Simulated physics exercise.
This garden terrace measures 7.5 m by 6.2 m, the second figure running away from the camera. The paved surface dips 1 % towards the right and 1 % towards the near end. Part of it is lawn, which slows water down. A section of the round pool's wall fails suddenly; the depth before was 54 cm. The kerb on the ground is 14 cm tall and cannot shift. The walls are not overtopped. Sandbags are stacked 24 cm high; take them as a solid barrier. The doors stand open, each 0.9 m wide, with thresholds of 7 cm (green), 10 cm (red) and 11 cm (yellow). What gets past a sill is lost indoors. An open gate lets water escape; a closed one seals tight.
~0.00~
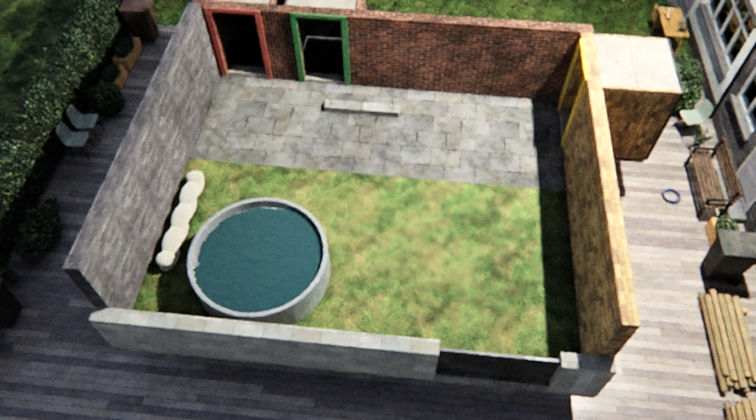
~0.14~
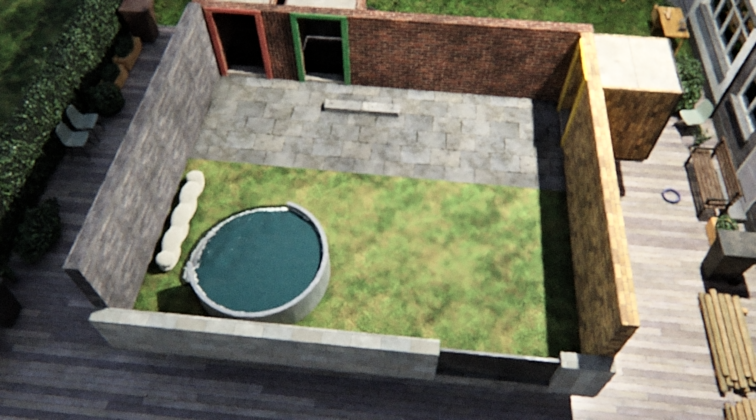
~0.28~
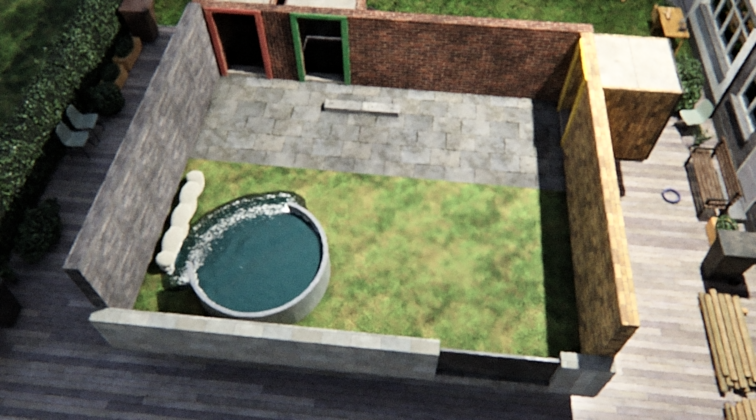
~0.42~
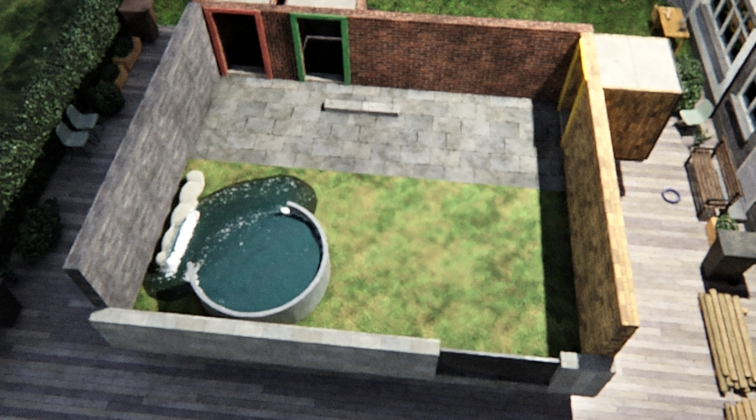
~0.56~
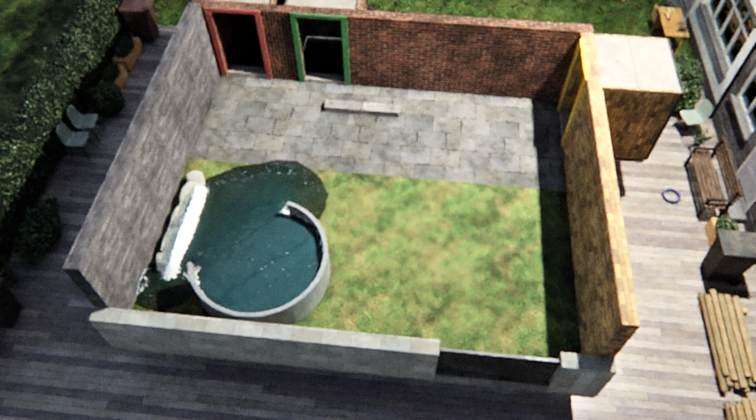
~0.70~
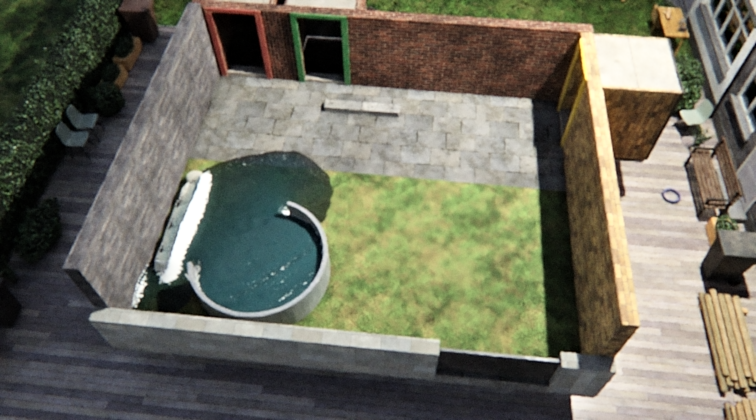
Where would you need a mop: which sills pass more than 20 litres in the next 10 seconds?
Door by door: At the green door it goes over the limit; at the red door it exceeds the limit; at the yellow door it stays under the limit.
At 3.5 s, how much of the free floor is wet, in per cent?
Near 40 per cent is wet.
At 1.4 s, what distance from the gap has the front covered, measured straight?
Some 3.2 m out.
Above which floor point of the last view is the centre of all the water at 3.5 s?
Near (260, 191).
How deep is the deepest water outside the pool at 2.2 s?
Roughly 30 cm.
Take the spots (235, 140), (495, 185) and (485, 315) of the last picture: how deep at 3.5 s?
About 5, 0 and 0 cm.
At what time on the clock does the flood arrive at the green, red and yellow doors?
Arrival: Green 2.2 s, red 2.0 s, yellow 6.0 s.
After 1.4 s water covers 25 % of the floor and is deepest (32 cm) near (186, 248); green door not reached, red door not reached, yellow door not reached.
After 2.2 s water covers 35 % of the floor and is deepest (30 cm) near (221, 75); green door 4 cm at the sill, 0 L in, red door 19 cm at the sill, 0 L in, yellow door not reached.
After 3.5 s water covers 40 % of the floor and is deepest (20 cm) near (236, 76); green door 16 cm at the sill, 29 L in, red door 20 cm at the sill, 77 L in, yellow door not reached.
After 6.0 s water covers 70 % of the floor and is deepest (12 cm) near (201, 335); green door 8 cm at the sill, 61 L in, red door 6 cm at the sill, 107 L in, yellow door 6 cm at the sill, 0 L in.
After 10.0 s water covers 90 % of the floor and is deepest (8 cm) near (190, 334); green door 3 cm at the sill, 62 L in, red door 2 cm at the sill, 108 L in, yellow door 7 cm at the sill, 0 L in.
